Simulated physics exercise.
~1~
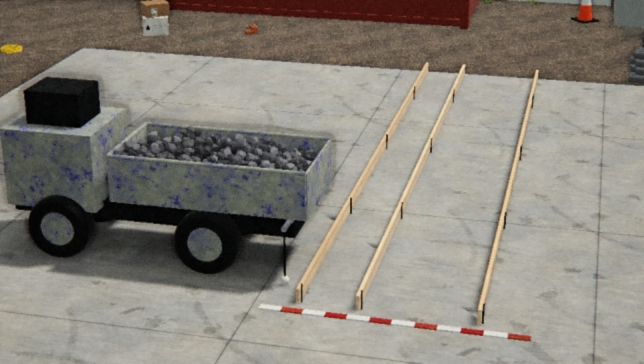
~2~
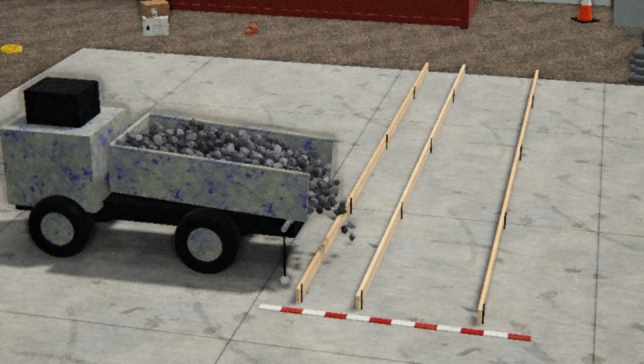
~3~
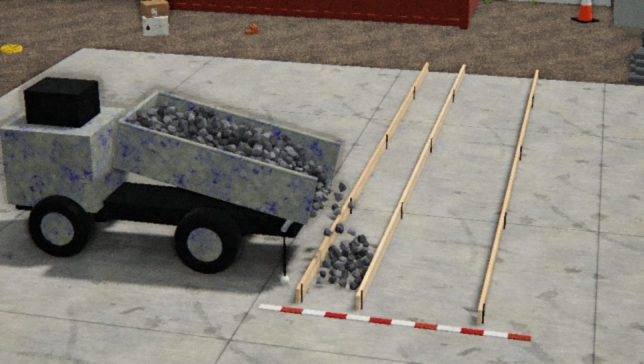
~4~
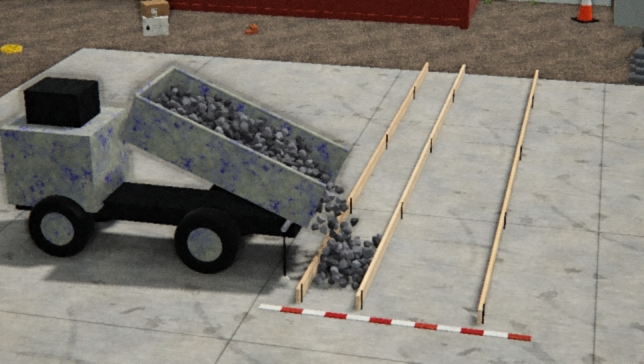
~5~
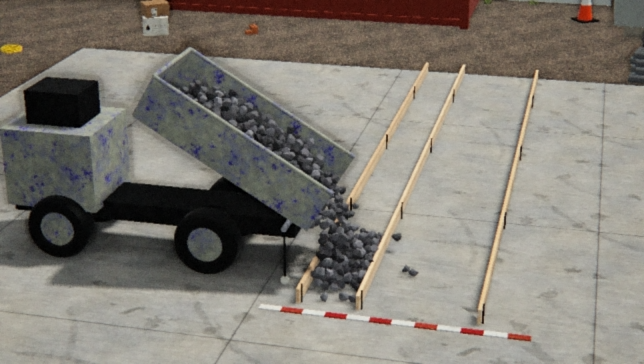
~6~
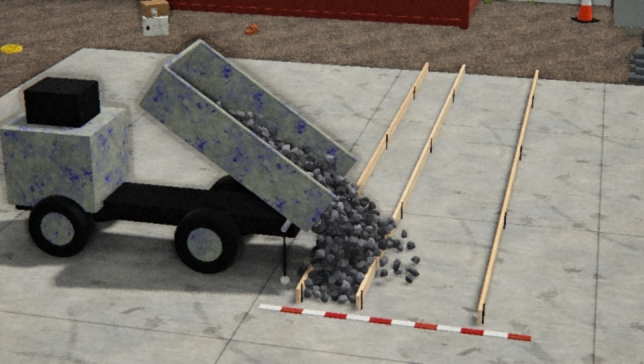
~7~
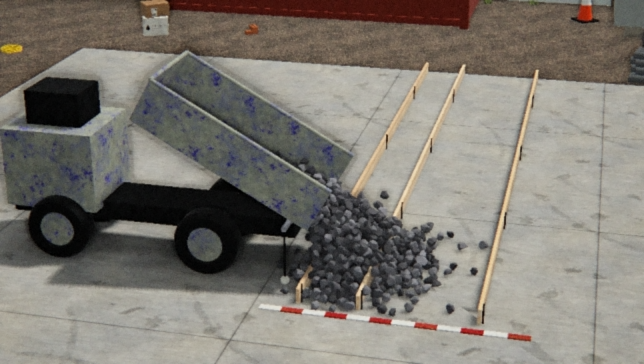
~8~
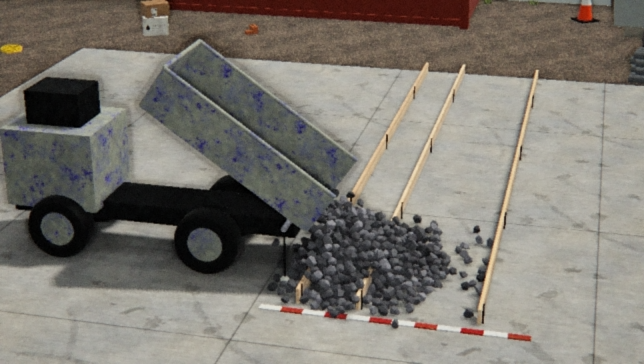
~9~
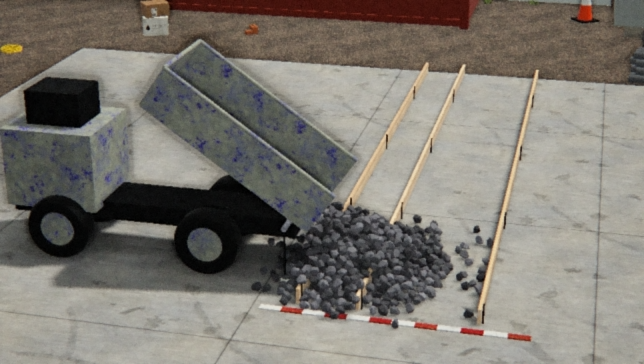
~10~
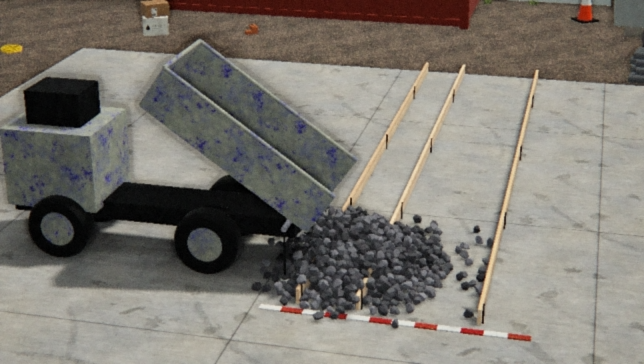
To begin with, a speckled tipper truck loaded with dark grey crushed rock stands on a concrete yard, its open rear facing three low wooden boards on the right. The body starts to tilt, and a few stones spill from its lower end into the near bay. As it rises steeper, the rock slides out faster, burying the ends of the first two boards and spreading into the far bay. The body dips briefly and lifts again as the last stones leave it. Finally, it stays raised and empty above a broad heap, mostly in the near bay, with some stones short of the boards and a few scattered close to the third board.
